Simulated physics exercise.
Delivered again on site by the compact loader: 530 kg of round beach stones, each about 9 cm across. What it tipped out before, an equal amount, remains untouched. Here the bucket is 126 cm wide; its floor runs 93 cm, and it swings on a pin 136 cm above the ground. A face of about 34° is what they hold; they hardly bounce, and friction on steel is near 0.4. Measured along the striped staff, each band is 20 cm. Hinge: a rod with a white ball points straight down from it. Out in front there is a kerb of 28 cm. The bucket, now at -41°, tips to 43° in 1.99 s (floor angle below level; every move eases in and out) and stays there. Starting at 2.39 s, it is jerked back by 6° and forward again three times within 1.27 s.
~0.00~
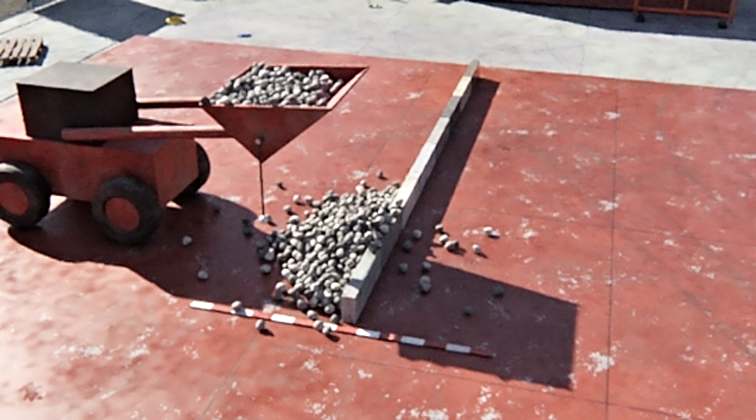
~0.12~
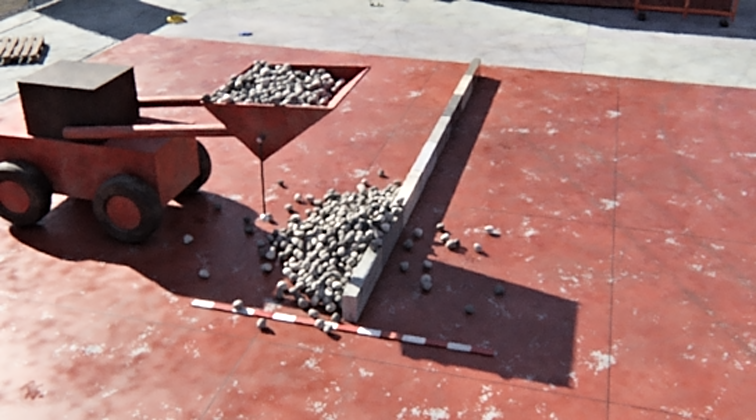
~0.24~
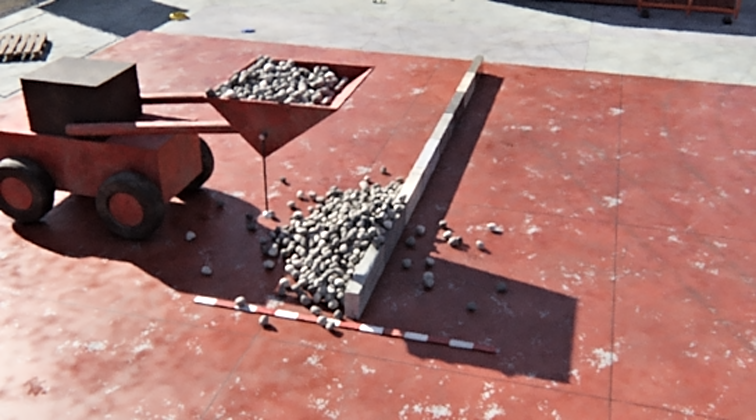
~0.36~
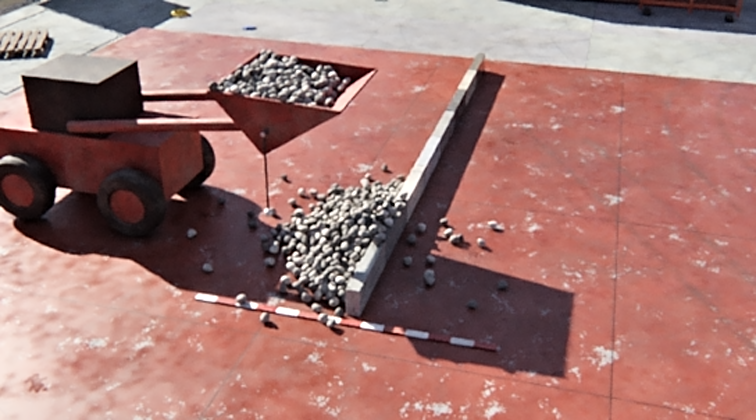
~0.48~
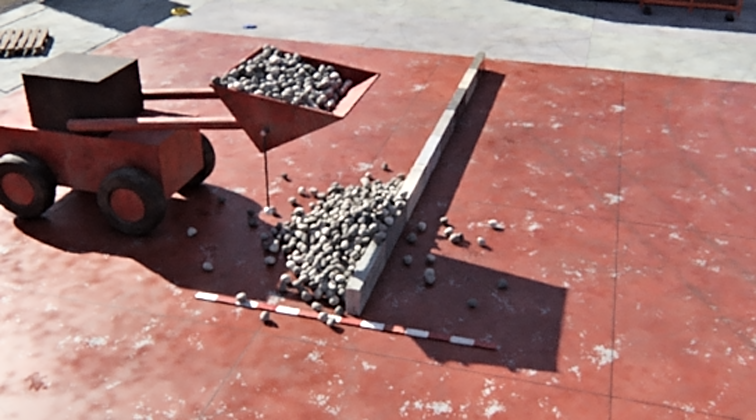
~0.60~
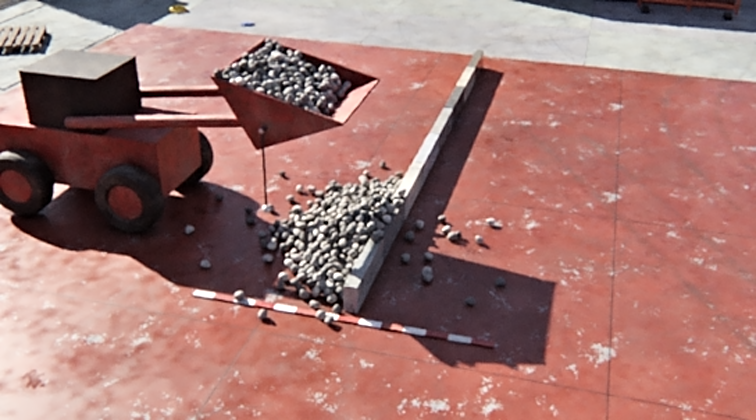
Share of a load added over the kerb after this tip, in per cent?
Some 30 %.
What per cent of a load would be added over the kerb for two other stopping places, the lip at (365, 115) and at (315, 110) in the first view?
Near 85 per cent from the first place, 15 from the second.
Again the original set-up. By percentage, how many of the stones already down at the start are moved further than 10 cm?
I'd say roughly 25 per cent of them.
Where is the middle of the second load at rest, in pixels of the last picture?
I'd put their centre close to (367, 220).
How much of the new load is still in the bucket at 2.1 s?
Roughly 10 parts in a hundred of the load.
After 1.5 s the floor is at 30°; in per cent of one load, 90 in the bucket, 108 on this side of the kerb, 2 over the kerb; the foremost stones are at (466, 251).
After 2.1 s the floor is at 43°; in per cent of one load, 12 in the bucket, 171 on this side of the kerb, 18 over the kerb; the foremost stones are at (477, 250).
After 4.1 s the floor is at 43°; in per cent of one load, 0 in the bucket, 169 on this side of the kerb, 32 over the kerb; the foremost stones are at (548, 235).
After 6.9 s the floor is at 43°; in per cent of one load, 0 in the bucket, 169 on this side of the kerb, 32 over the kerb; the foremost stones are at (548, 235). Net gain over the kerb, 30.
